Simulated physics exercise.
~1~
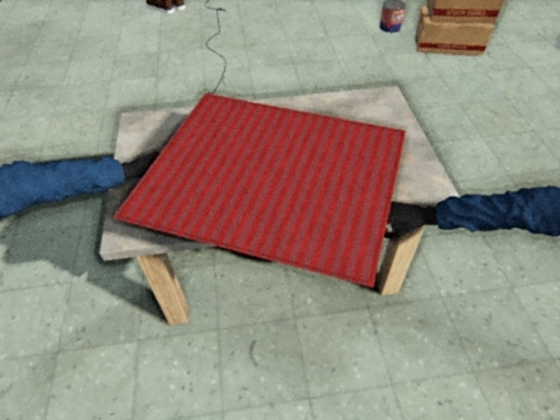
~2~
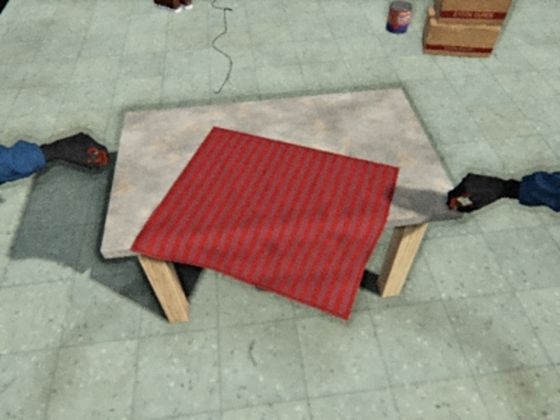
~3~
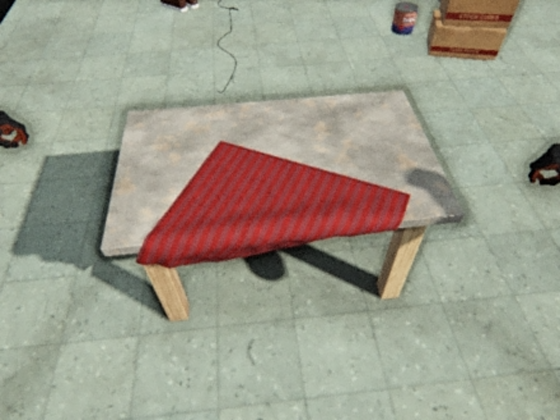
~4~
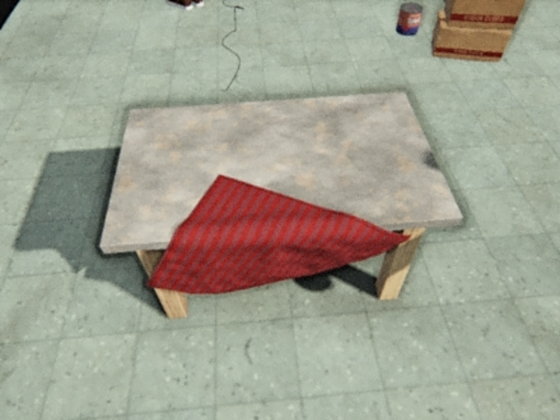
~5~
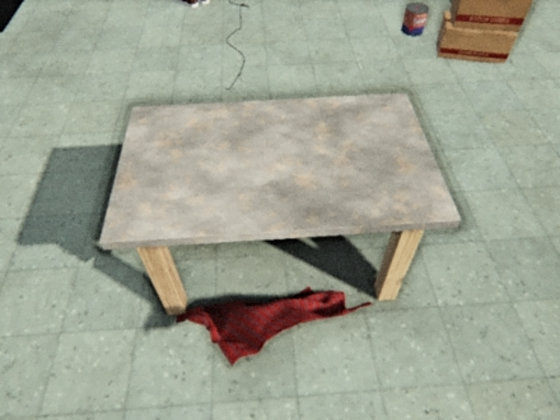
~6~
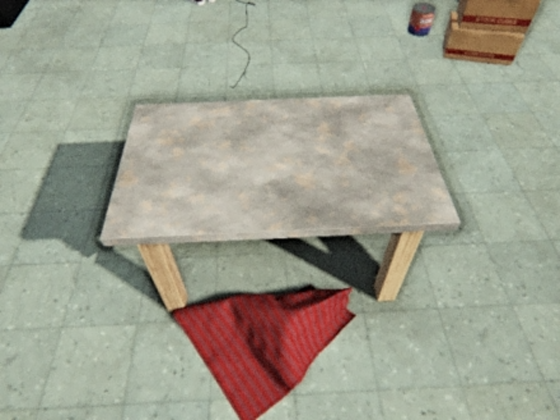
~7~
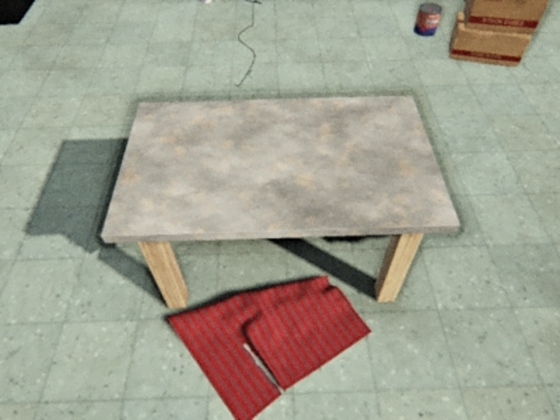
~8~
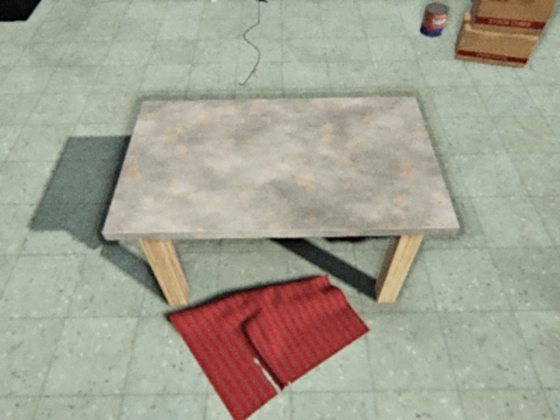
To begin with, two gloved hands in blue sleeves hold a red striped cloth spread flat over a grey-topped table with wooden legs, on a pale tiled floor. The hands let go and draw away to either side, leaving the cloth lying partly over the front edge. It slides forward, more and more of it drooping over the edge until only a pointed corner remains on top. Then it slips off entirely and crumples on the floor in front. The cloth spreads out as it settles, and finally lies folded and still below the bare table.
